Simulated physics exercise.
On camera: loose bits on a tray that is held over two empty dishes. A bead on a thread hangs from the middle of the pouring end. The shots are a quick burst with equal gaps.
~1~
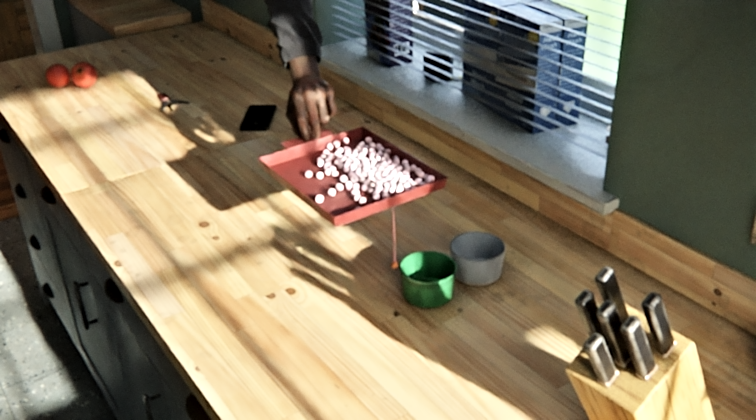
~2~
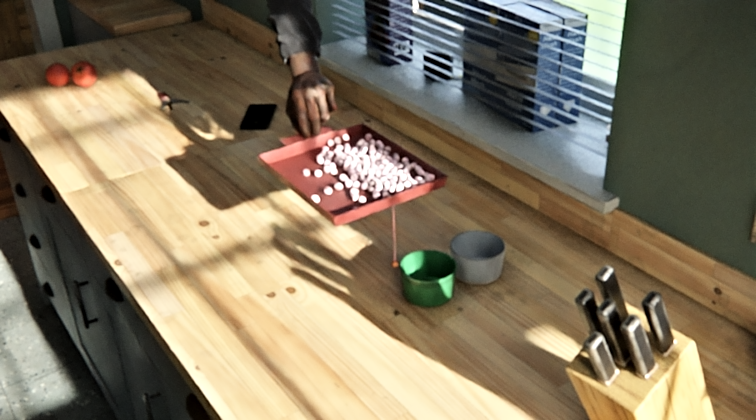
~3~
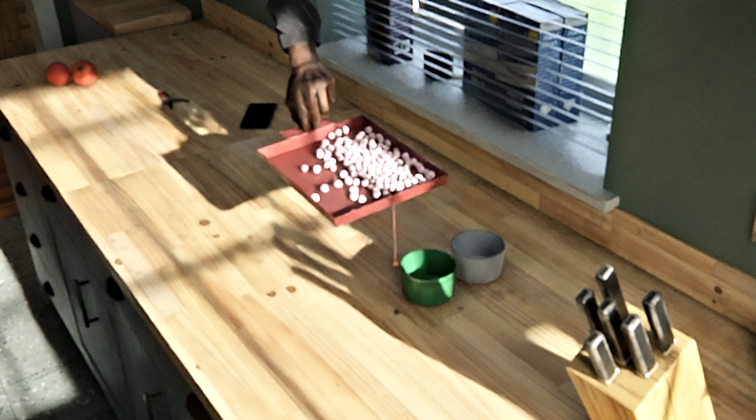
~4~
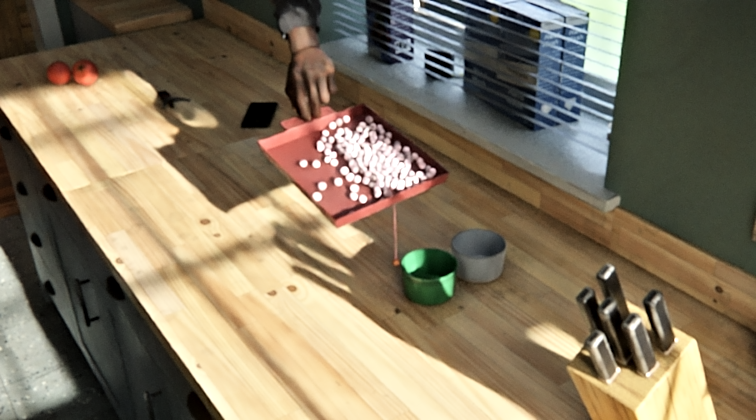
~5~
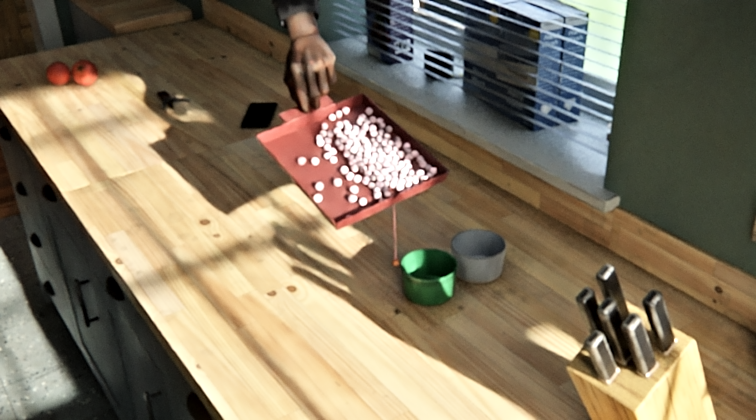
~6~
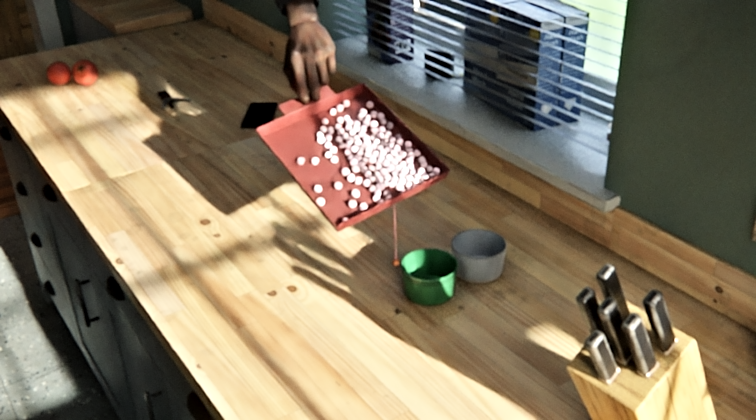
A hand gradually raises the back of a red tray of sugar pearls above two dishes.
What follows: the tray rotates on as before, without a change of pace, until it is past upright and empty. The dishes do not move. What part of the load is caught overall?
They take only the smaller part between them.
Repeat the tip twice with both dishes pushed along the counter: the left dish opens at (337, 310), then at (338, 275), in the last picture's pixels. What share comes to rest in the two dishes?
In turn 80 and 10 in a hundred.
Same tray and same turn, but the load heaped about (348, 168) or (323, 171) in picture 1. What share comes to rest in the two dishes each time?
First some 0, then 0 per cent.
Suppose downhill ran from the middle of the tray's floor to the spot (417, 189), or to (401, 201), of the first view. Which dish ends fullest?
One: Left. Two: The left-hand dish.
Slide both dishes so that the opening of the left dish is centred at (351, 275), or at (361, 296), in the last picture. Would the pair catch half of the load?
The first try: Not half. The second: Over half.
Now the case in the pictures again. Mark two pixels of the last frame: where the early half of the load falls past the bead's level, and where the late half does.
Early half (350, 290), late half (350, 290).
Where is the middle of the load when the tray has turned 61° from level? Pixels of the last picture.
Near (364, 200).
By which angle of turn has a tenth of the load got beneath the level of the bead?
At about 70°.
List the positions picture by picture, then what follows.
The first frame shows corners of the pouring end at (335, 216) and (444, 177), level; middle of the load at (374, 171), sugar pearls; left dish at (445, 291); right dish at (495, 269); bead on its thread at (395, 265).
The second frame shows corners of the pouring end at (335, 215) and (444, 176), level; middle of the load at (374, 169).
The third frame shows corners of the pouring end at (336, 216) and (445, 174), tipped barely, lowest at the left corner; middle of the load at (374, 165), a stray few on the move.
The fourth frame shows corners of the pouring end at (337, 218) and (446, 172), tipped a little, lowest at the left corner; middle of the load at (375, 159), a small part on the move.
The fifth frame shows corners of the pouring end at (337, 221) and (446, 171), tipped a little, lowest at the left corner; middle of the load at (375, 156), a small part on the move.
The sixth frame shows corners of the pouring end at (337, 224) and (447, 169), tipped clearly, lowest at the left corner; middle of the load at (375, 155), most on the move; left dish at (446, 288); right dish at (496, 266).
Soon after the last picture, tray tipped steeply; nearly all on the tray; a stray few outside both; a small part in the air.
A little later, tray tipped right over; a small part on the tray; about two thirds outside both; about a quarter in the air.
Later still, tray tipped past a quarter turn; all outside both.
By the end, tray tipped past a quarter turn; none in the left dish; none in the right dish; all outside both.
